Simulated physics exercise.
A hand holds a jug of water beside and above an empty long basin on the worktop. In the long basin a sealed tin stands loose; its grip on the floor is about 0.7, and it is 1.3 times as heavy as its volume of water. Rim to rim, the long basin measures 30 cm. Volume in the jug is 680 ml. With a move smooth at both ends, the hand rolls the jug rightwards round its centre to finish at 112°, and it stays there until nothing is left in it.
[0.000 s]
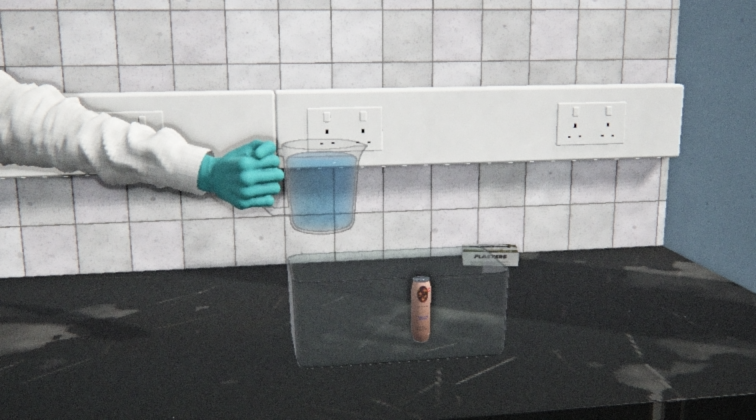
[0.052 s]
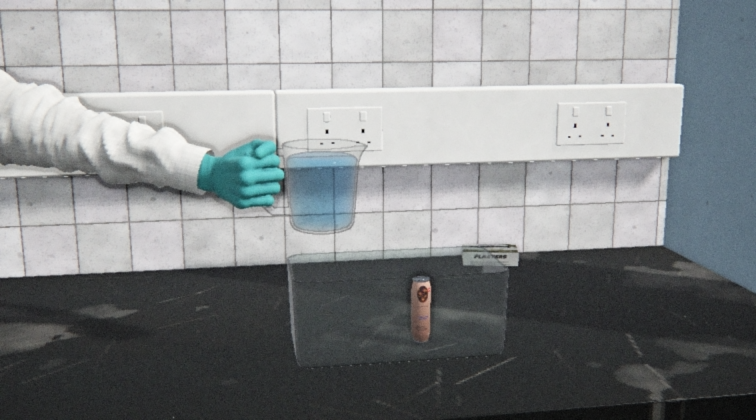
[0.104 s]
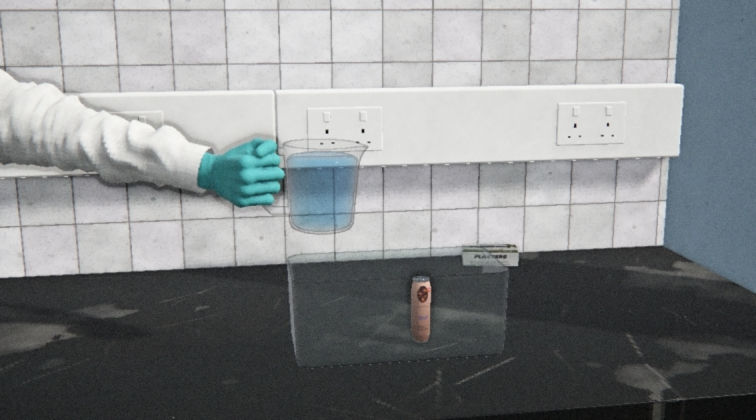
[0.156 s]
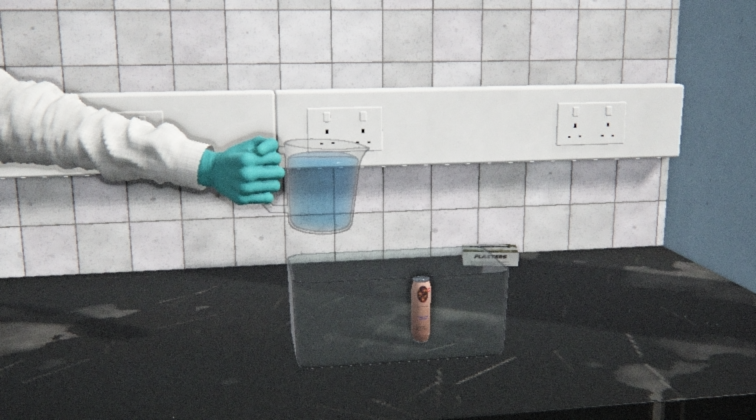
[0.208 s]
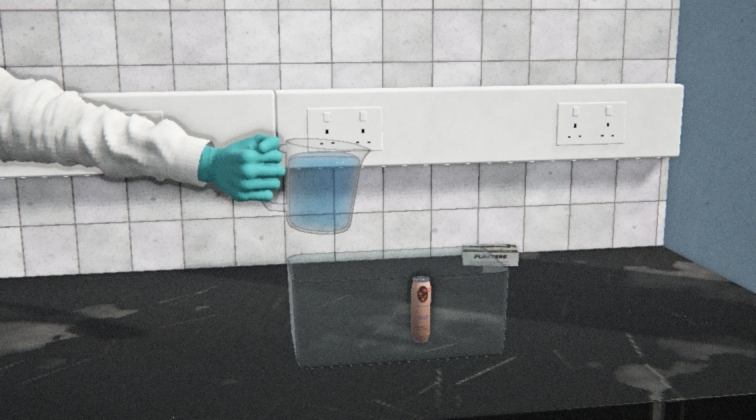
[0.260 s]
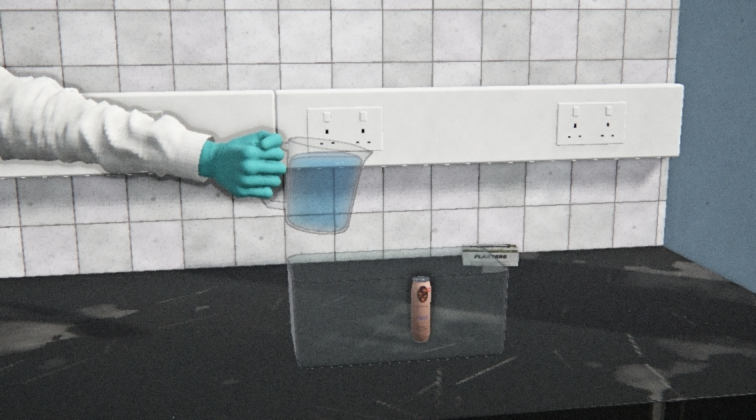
On a dark worktop by a tiled wall, a gloved hand tilts a jug of blue water slightly rightwards above a clear basin.
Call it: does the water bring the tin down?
Call: Brought down.
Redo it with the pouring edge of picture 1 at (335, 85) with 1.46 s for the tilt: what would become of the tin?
After that, the tin overturns.
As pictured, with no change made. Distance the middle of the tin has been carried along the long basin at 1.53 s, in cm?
I'd put it at around 6 centimetres.
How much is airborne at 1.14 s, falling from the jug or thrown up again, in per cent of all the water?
14 per cent or so.
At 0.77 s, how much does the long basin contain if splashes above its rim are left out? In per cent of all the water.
The basin holds roughly 6 in a hundred parts at that moment.
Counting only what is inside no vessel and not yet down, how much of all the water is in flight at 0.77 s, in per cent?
Close to 14 per cent, I'd say.
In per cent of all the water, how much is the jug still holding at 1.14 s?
What remains is about 22 percent of it all.
After 0.77 s the tilt is 61° and 81 per cent is still to pour; the tin stands where it began.
After 1.14 s the tilt is 100° and 22 per cent is still to pour; the tin stands where it began.
After 1.53 s the tilt is 112° and 0 per cent is still to pour; the tin lies on its side.
After 1.96 s the tilt is 112° and 0 per cent is still to pour; the tin lies on its side.
In the end the tin lies on its side.
